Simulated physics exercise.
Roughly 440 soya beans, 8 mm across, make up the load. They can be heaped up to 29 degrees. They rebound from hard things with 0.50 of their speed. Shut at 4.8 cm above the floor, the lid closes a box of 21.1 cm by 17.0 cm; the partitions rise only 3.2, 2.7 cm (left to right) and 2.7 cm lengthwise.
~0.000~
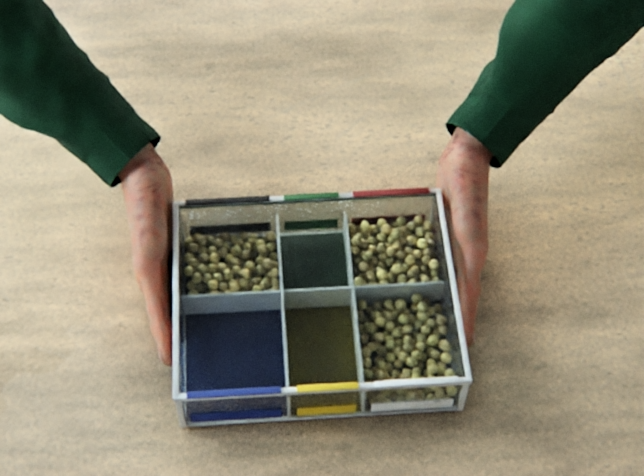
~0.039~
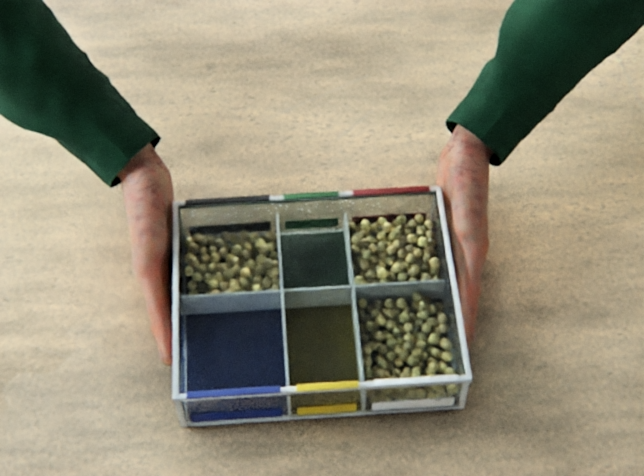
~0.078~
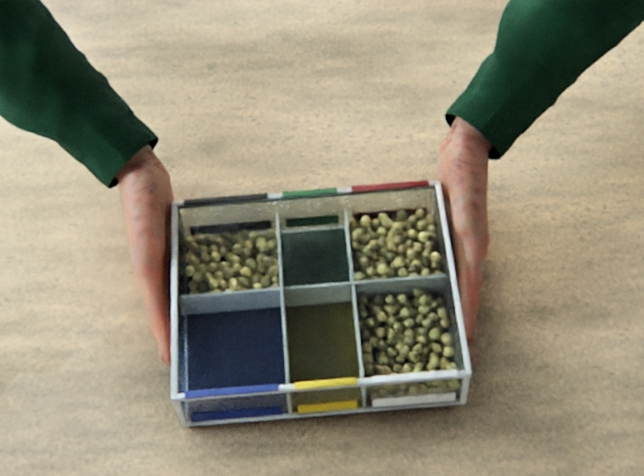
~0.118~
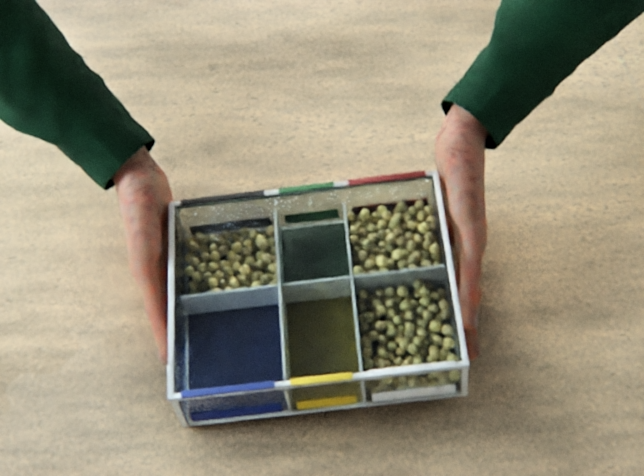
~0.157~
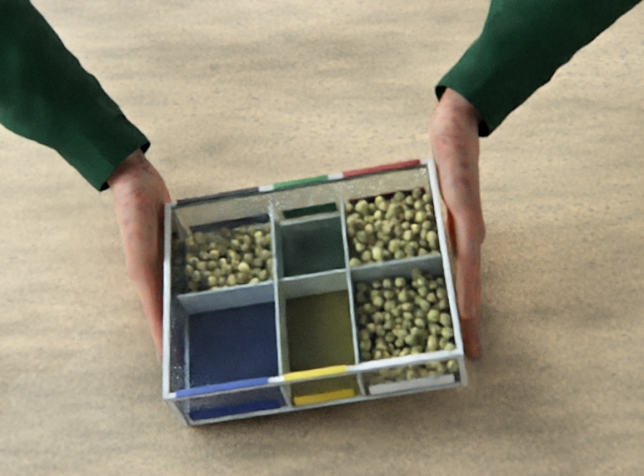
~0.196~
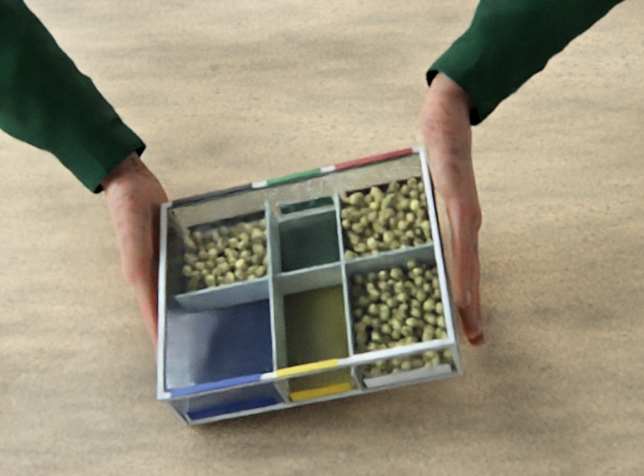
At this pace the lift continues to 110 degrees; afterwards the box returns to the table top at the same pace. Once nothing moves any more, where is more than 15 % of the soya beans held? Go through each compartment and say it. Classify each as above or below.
Classification: Red below, blue above, green below, yellow below, white below, black above.
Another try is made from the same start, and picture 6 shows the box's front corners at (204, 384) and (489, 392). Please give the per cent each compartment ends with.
Red 20, blue 0, green 0, yellow 5, white 65, black 5.
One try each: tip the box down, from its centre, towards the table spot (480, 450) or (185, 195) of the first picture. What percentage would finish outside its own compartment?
First try: About 45 percent; second try: About 45 percent.
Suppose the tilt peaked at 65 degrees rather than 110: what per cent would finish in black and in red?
The black compartment would get 35 per cent and the red one 25 per cent.
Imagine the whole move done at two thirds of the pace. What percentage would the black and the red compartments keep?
Then the black compartment would hold 55 per cent and the red one 0 per cent.
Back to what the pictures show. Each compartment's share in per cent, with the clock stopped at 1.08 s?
Red 15; blue 10; green 10; yellow 10; white 10; black 45.
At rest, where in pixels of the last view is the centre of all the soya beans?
Approximately (224, 288) in the last picture.
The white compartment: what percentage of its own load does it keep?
That comes out at about 0 percent.
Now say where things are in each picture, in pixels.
In the first frame, box tilt 0 degrees, front corners at (179, 395) and (466, 378); red 40 %, white 30 %, black 30 %.
In the second frame, box tilt 1 degrees, front corners at (179, 395) and (466, 377).
In the third frame, box tilt 3 degrees, front corners at (177, 395) and (466, 372).
In the fourth frame, box tilt 7 degrees, front corners at (174, 395) and (463, 363), lowest corner left back.
In the fifth frame, box tilt 11 degrees, front corners at (170, 395) and (457, 352), lowest corner left back.
In the sixth frame, box tilt 16 degrees, front corners at (164, 395) and (449, 341), lowest corner left back; red 40 %, white 30 %, black 30 %. Its pace works out near 115 degrees a second.
After 1.08 s, tilt 110 degrees; red 15 %, blue 10 %, green 10 %, yellow 10 %, white 10 %, black 45 %.
After 1.67 s, tilt 49 degrees; blue 35 %, green 5 %, yellow 5 %, black 60 %.
After 2.31 s, tilt 0 degrees; blue 35 %, green 5 %, yellow 5 %, black 60 %.
In the end, at 2.7 s, red 0 %, blue 35 %, green 5 %, yellow 5 %, white 0 %, black 60 %.
